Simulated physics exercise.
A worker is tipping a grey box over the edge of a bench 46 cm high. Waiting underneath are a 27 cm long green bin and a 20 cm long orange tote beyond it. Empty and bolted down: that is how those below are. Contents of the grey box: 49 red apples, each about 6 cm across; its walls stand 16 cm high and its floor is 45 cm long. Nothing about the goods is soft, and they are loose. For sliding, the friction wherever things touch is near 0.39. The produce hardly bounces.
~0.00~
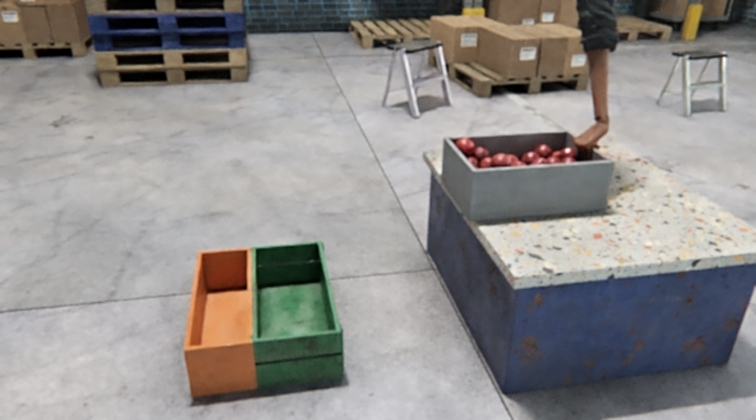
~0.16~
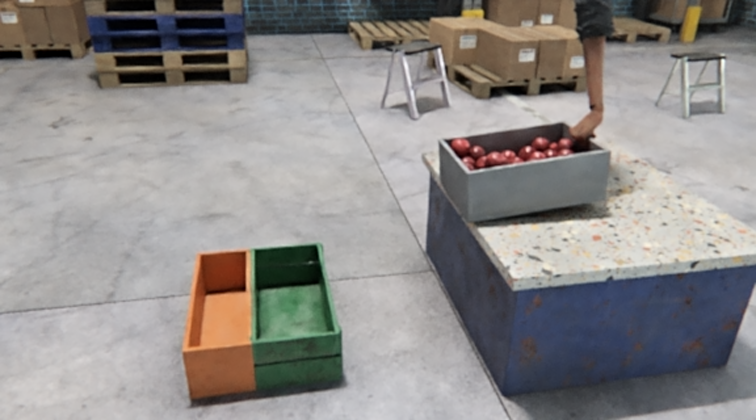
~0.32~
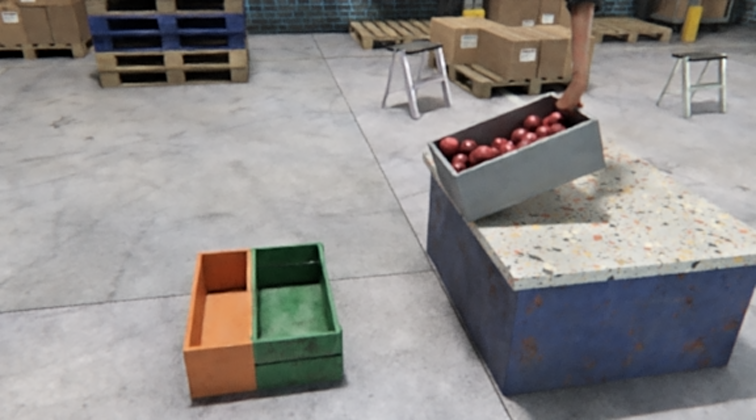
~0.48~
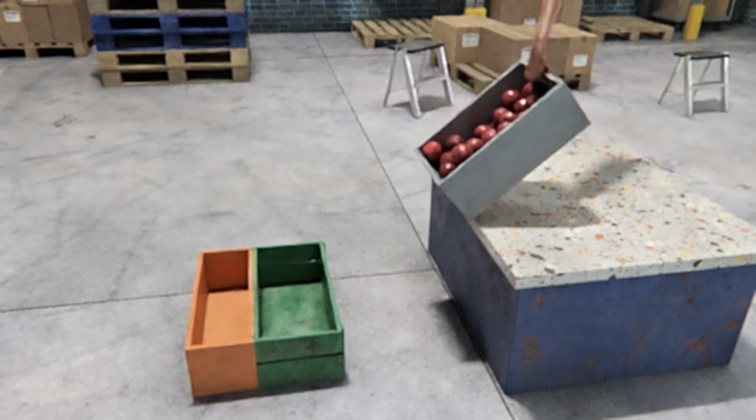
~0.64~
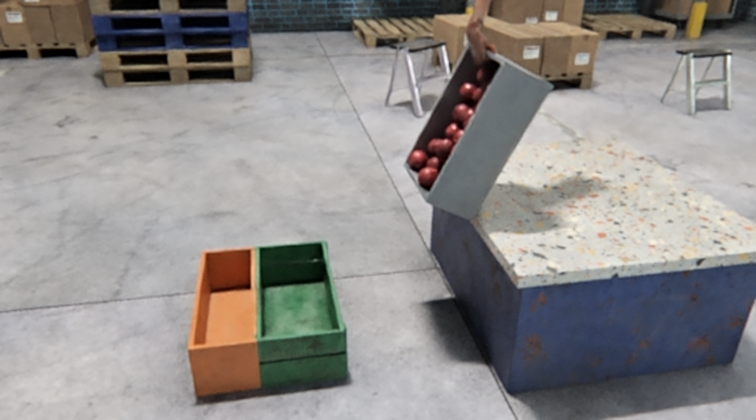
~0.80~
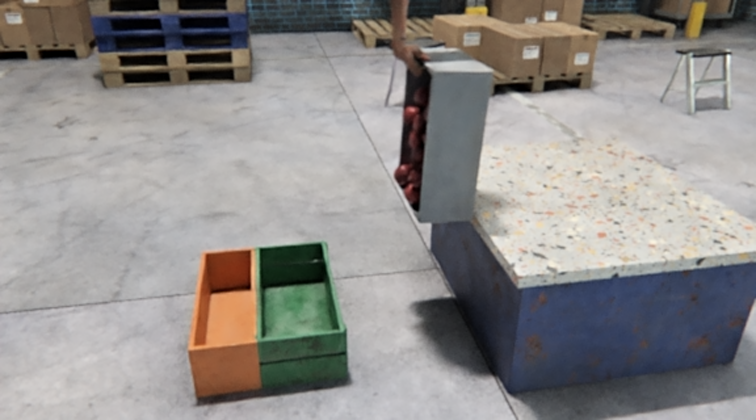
The clip opens on a grey box of red apples sitting level on a speckled bench, a hand at its right end, with green and orange containers side by side on the floor to the left. The hand raises that end, tilting the box leftward steadily until it stands nearly upright, apples still inside.
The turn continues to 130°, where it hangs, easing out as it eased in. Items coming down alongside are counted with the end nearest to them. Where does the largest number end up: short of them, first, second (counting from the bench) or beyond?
Short.
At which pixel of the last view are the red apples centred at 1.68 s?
Look near pixel (351, 311).
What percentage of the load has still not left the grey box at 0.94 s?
Near 75 per cent, give or take.
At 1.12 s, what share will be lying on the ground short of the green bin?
I'd put it near 10 in a hundred by then.
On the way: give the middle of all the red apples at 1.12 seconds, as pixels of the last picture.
I'd put it close to (375, 210).
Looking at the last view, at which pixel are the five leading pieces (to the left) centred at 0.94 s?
Somewhere near pixel (370, 196) of the last view.
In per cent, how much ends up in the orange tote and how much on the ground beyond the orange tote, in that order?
First place roughly 0 per cent, second place roughly 0 per cent.
After 0.94 s, tilt 106°; 37 still in the grey box and 12 in the air.
After 1.12 s, tilt 123°; 19 still in the grey box, 2 in the green bin, 4 on the ground short of the green bin and 24 in the air.
After 1.36 s, tilt 130°; 12 in the green bin, 23 on the ground short of the green bin and 14 in the air.
When it is over (at 1.68 s), 14 in the green bin and 35 on the ground short of the green bin.
